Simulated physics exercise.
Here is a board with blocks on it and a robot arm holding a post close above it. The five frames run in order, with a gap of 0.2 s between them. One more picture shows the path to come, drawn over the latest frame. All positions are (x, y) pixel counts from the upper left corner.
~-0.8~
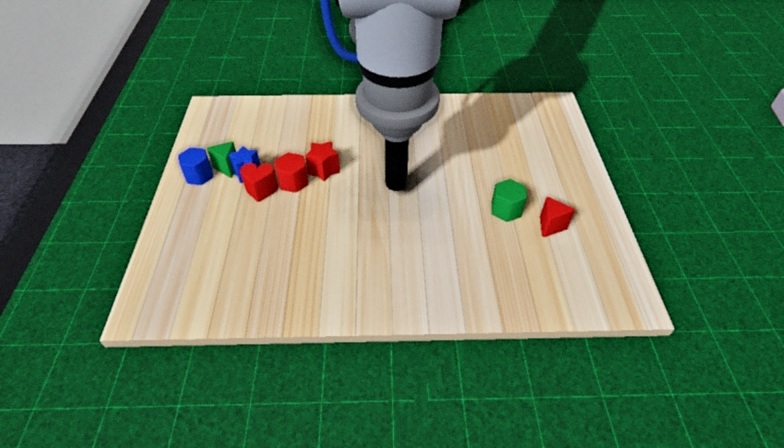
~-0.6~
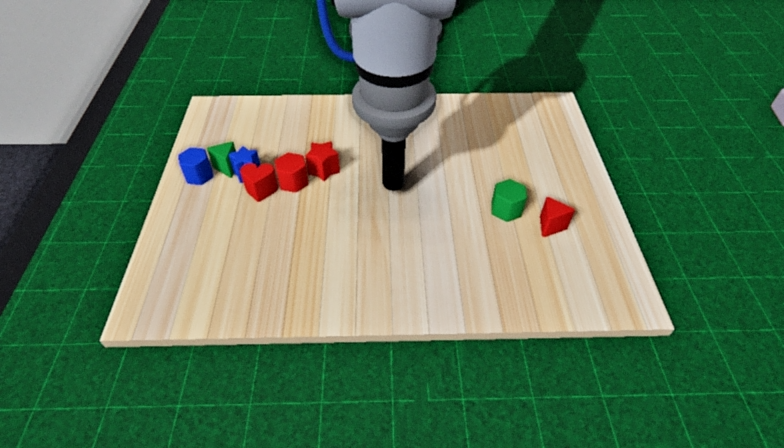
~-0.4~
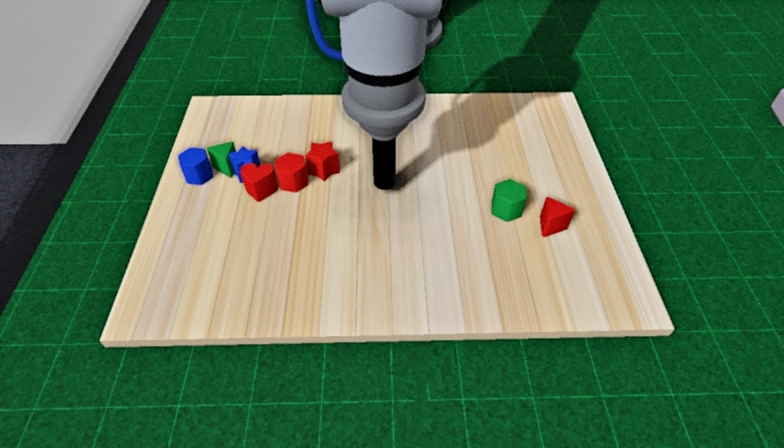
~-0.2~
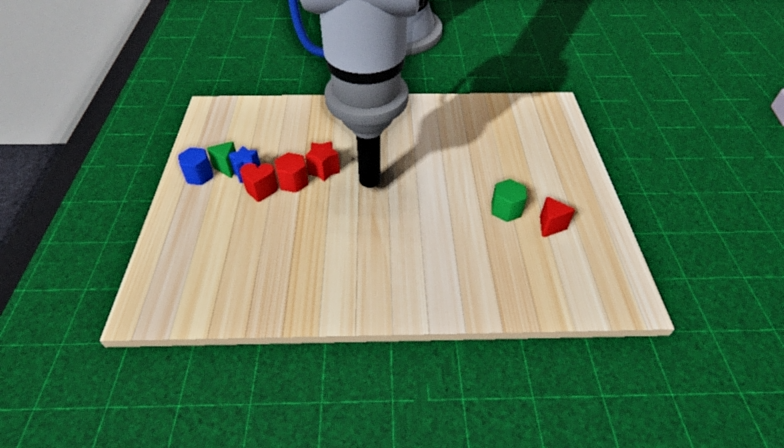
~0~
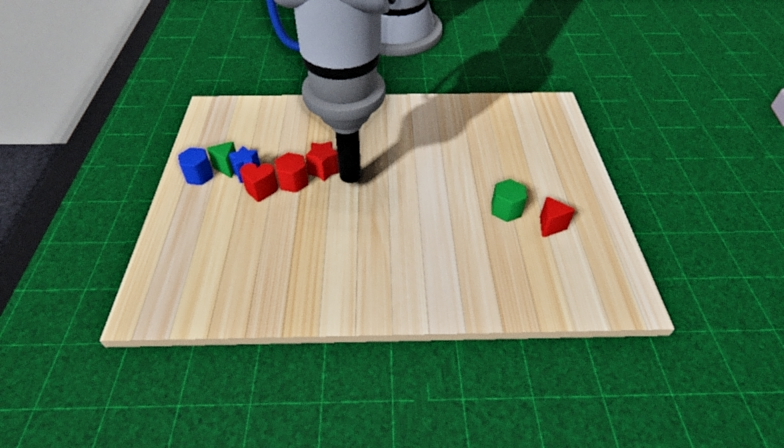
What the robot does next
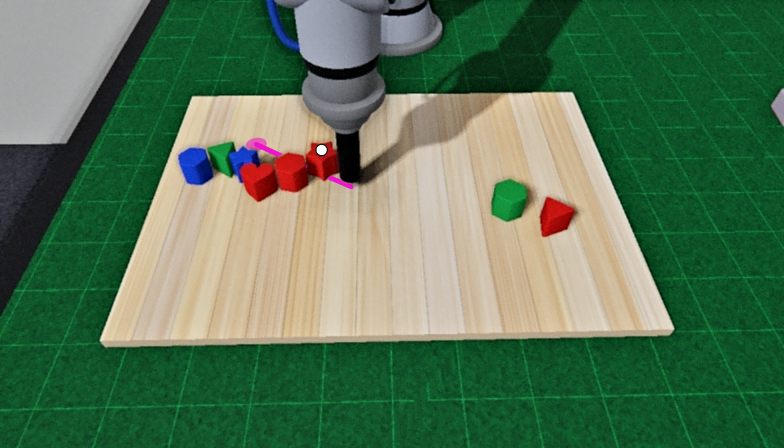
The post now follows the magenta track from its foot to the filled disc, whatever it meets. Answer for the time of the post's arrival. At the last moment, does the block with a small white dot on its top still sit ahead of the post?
I believe not.
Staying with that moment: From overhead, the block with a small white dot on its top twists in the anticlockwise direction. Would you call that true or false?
That is false.
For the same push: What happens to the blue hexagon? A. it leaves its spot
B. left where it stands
B: Left where it stands.
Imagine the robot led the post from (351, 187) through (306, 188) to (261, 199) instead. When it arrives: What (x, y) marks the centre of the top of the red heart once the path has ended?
It is going to be at (234, 172).
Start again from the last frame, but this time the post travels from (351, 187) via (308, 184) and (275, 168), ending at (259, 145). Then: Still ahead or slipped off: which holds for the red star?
I believe the red star loses its place ahead of the post and slips off.
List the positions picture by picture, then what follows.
In the first frame, lower end of the post (396, 185), tops of blocks, blue hexagon (192, 156), blue star (243, 154), red heart (256, 171), red hexagon (290, 162), red star (322, 150).
In the second frame, post (393, 185), blocks as before.
In the third frame, post (384, 184), blocks as before.
In the fourth frame, post (370, 182), blocks as before.
In the fifth frame, post (350, 177), blue hexagon (192, 156), blue star (243, 154), red heart (256, 171), red hexagon (290, 162), red star (322, 150).
The drawn path runs in a line from (351, 187) to (256, 144); the dot is on the red star.
On the path given first. One third of the way, post (316, 163); red star (303, 140).
Two thirds of the way, post (284, 148); red heart (254, 173); red hexagon (283, 160), turned 45° anticlockwise; red star (281, 124), turned 35° clockwise.
At the end, post (254, 135); blue hexagon not moved; blue star not moved; red heart (254, 173); red hexagon (283, 160), turned 45° anticlockwise; red star (275, 116), turned 85° clockwise.
